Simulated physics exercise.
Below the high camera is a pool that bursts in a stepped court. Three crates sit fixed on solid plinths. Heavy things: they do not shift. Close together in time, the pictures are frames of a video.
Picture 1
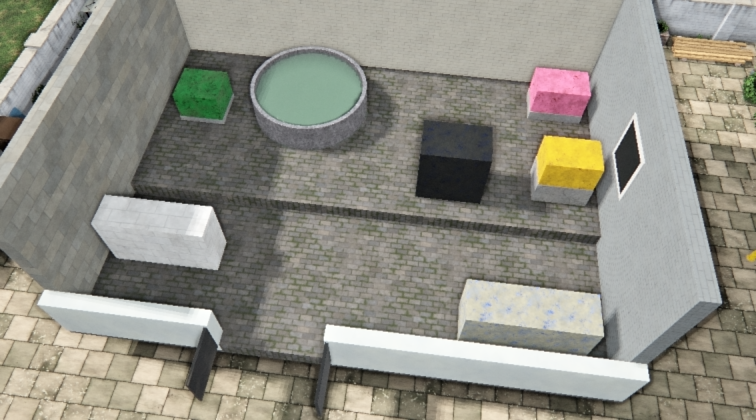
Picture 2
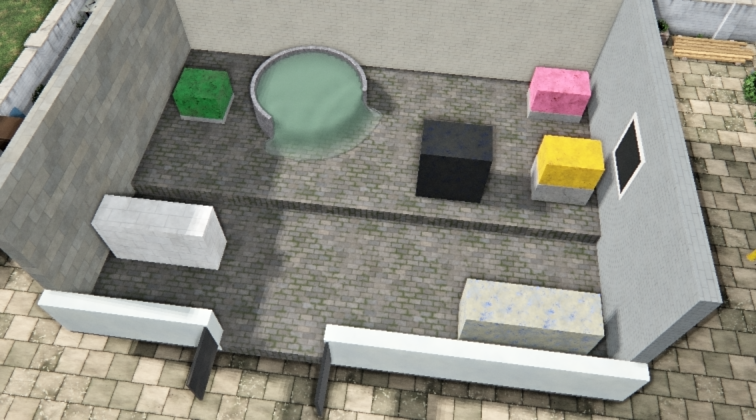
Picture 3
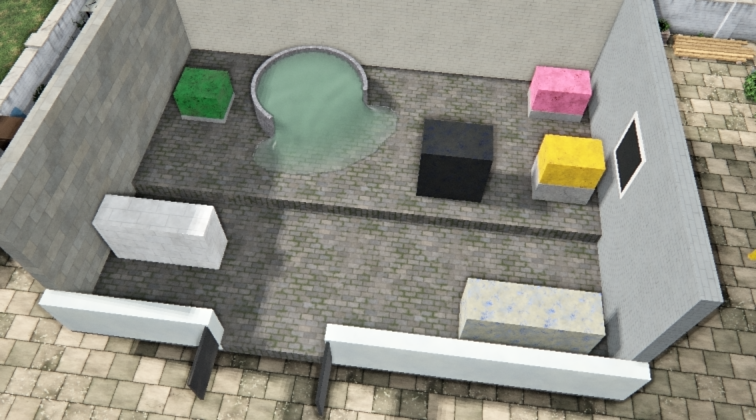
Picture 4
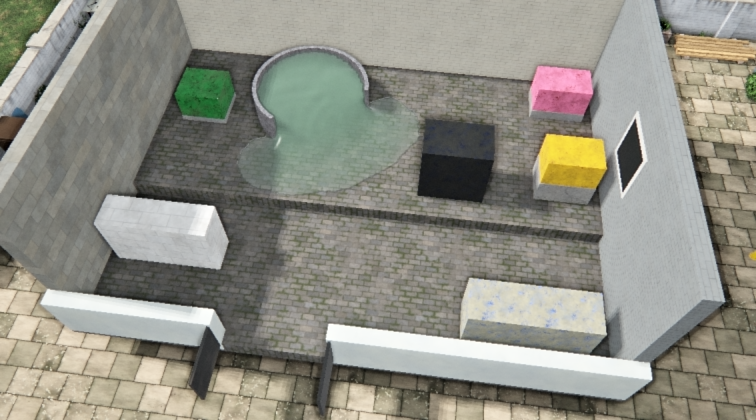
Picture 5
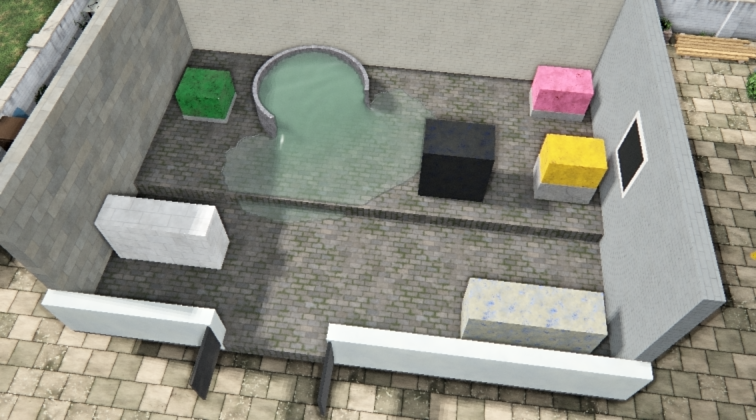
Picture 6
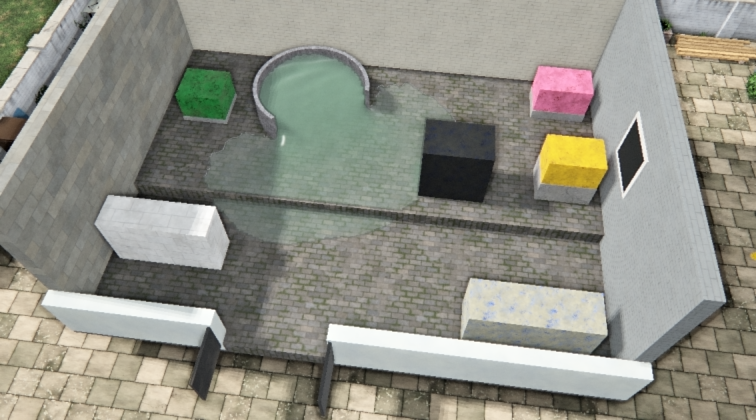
A paved, walled court with a low step across it is seen from high above. A round grey pool of greenish water stands at the back left beside a green block, with black, yellow and pink blocks to the right and pale blocks nearer the front. The pool's front side opens and water pours out, fanning across the paving to the black block and over the step.
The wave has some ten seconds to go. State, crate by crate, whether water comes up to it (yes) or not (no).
At the end, the green crate will be left dry. The yellow crate will be left dry. The pink crate will be left dry.
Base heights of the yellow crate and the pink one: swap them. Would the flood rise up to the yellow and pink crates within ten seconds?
Taking them in turn, yellow stays clear, then pink stays clear.
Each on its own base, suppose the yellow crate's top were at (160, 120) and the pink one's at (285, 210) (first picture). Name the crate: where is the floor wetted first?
My pick is the pink-painted one.
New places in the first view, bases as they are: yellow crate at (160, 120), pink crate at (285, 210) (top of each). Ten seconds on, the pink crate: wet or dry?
Pink crate is reached.
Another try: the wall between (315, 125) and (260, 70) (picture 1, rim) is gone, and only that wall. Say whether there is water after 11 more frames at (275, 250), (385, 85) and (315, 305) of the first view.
The first comes out soaked, the second untouched, the third soaked.
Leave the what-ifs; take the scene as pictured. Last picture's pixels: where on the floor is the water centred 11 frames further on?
Around (351, 184).
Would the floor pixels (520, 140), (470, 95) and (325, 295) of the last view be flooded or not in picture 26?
Point one sodden, point two left clear, point three sodden.
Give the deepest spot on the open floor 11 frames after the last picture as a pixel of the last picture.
Somewhere close to (400, 351).
A moment on, water covers 40 % of the floor; the green crate not reached, the yellow crate water round its plinth, the pink crate not reached.
Next, water covers 50 % of the floor; the green crate not reached, the yellow crate water round its plinth, the pink crate water round its plinth.
Then, water covers 60 % of the floor; the green crate not reached, the yellow crate water round its plinth, the pink crate water round its plinth.
Later, water covers 70 % of the floor; the green crate not reached, the yellow crate water round its plinth, the pink crate water round its plinth.
In the end, water covers 65 % of the floor; the green crate stayed above the water, the yellow crate stayed above the water, the pink crate stayed above the water.
